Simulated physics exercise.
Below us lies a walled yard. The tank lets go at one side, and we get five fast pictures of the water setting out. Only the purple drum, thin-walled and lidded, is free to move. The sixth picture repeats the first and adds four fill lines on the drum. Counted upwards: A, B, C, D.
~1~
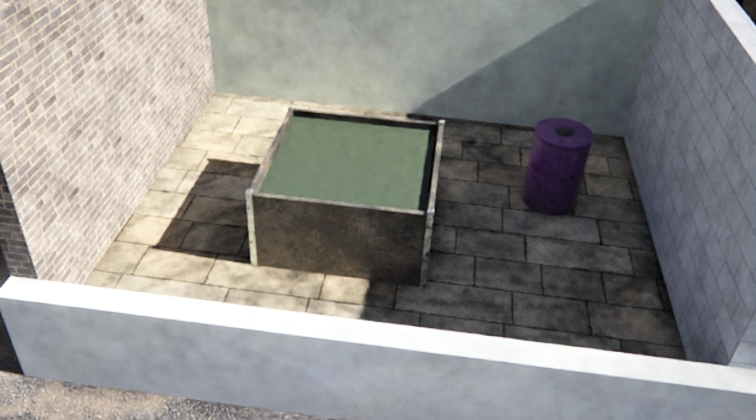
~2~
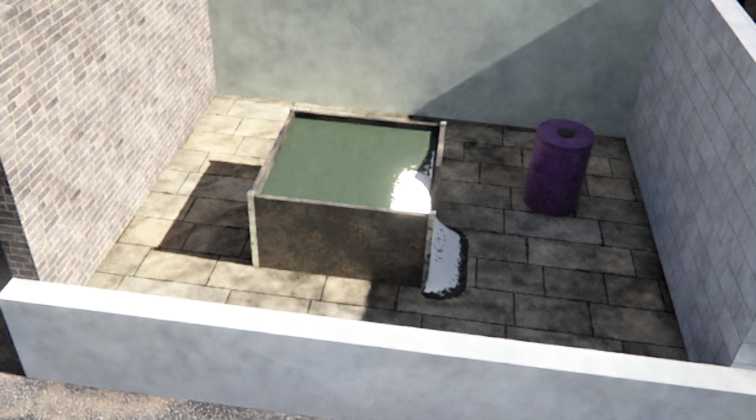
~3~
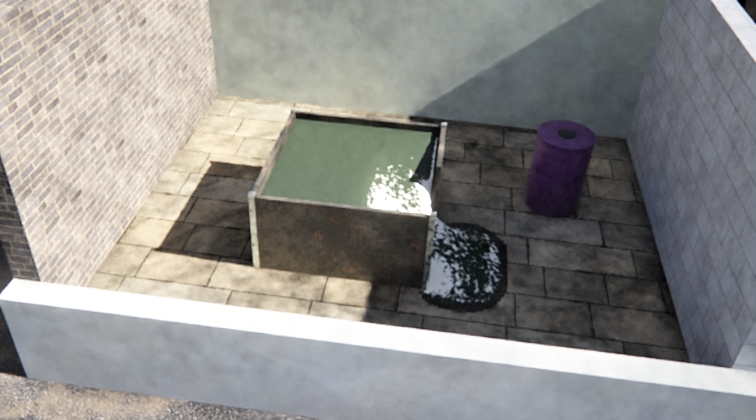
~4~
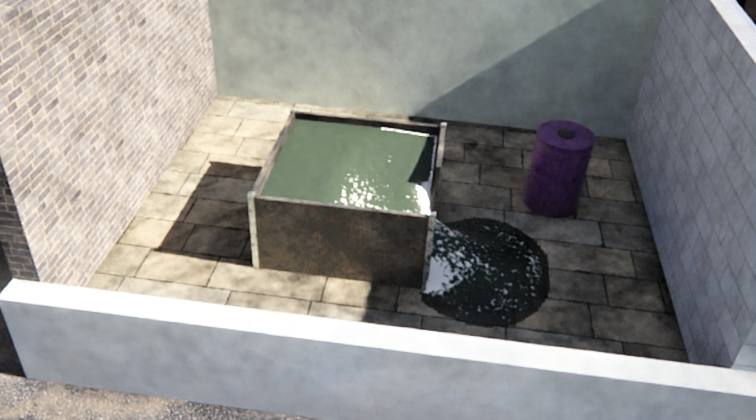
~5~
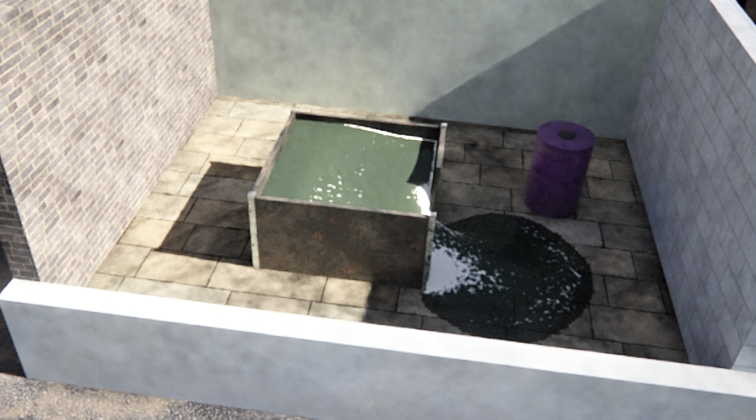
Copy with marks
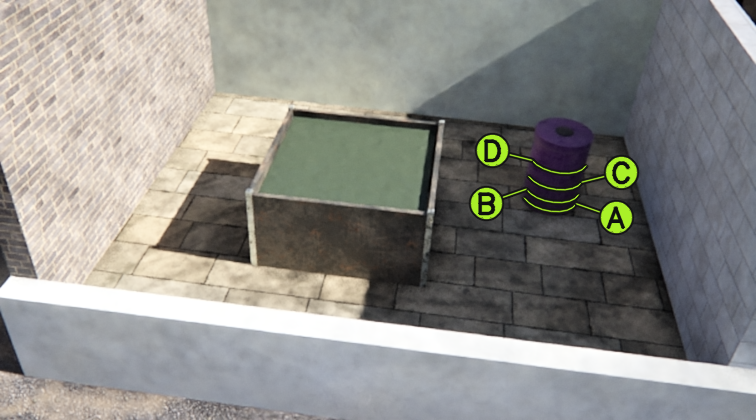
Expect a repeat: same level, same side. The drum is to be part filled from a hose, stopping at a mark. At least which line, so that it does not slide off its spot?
It is B.
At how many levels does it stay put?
Three of them.
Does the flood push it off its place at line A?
Yes, that goes wrong.
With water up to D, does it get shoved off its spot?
No.
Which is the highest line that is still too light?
The answer is A.
On the marked copy, A at (551, 211); B at (553, 202); C at (556, 189); D at (560, 173); from the bottom up A, B, C, D.
Choosing A, it is pushed about its own width away.
Choosing B, it does not move.
Choosing C, it does not move.
Choosing D, it does not move.
